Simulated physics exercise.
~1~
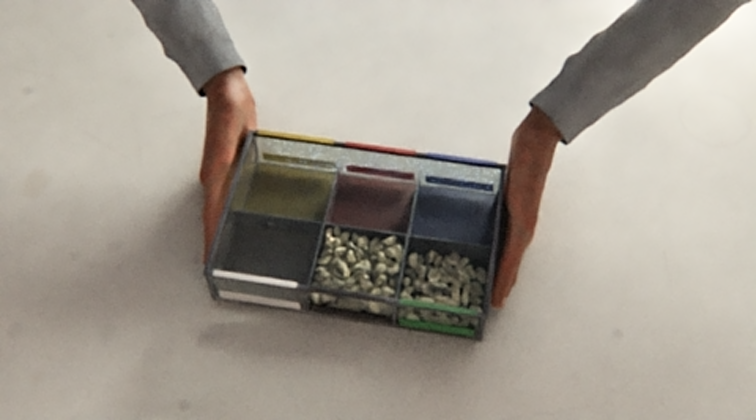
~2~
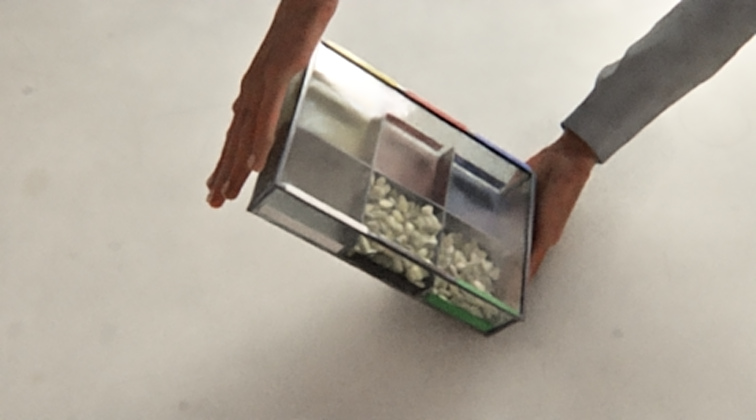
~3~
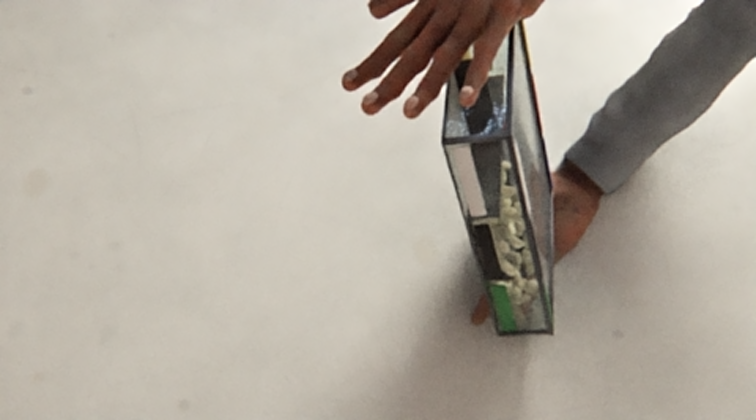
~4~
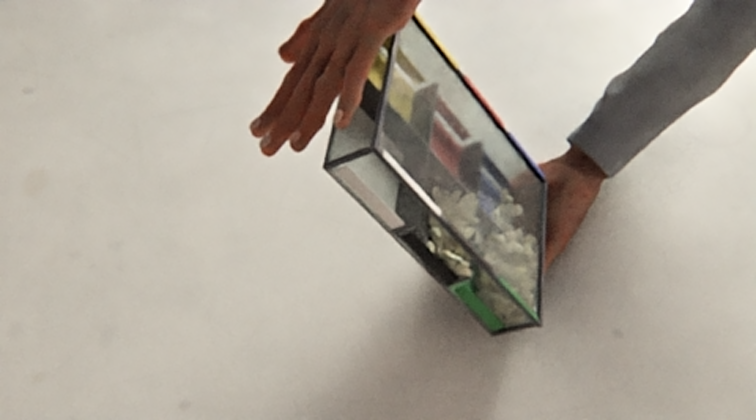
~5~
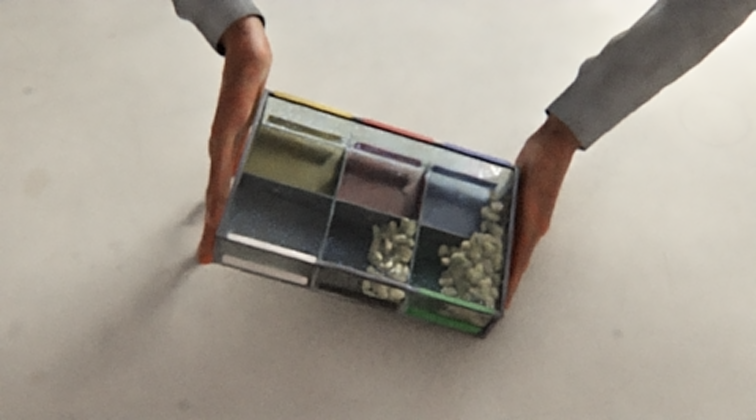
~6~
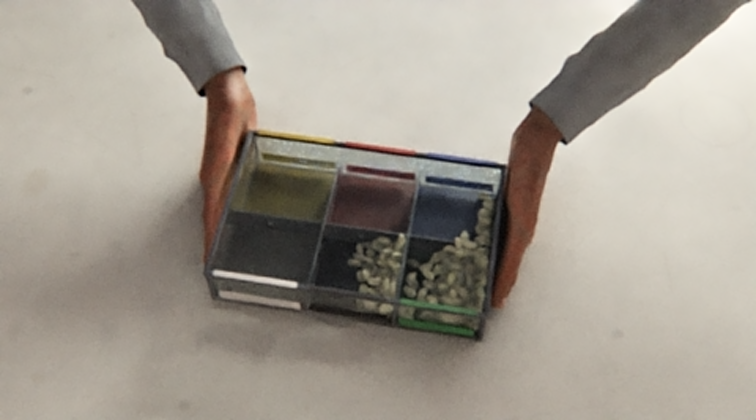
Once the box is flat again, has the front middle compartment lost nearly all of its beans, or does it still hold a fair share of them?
It still holds a fair share of the beans, though the green-marked compartment to its right ends up with more.
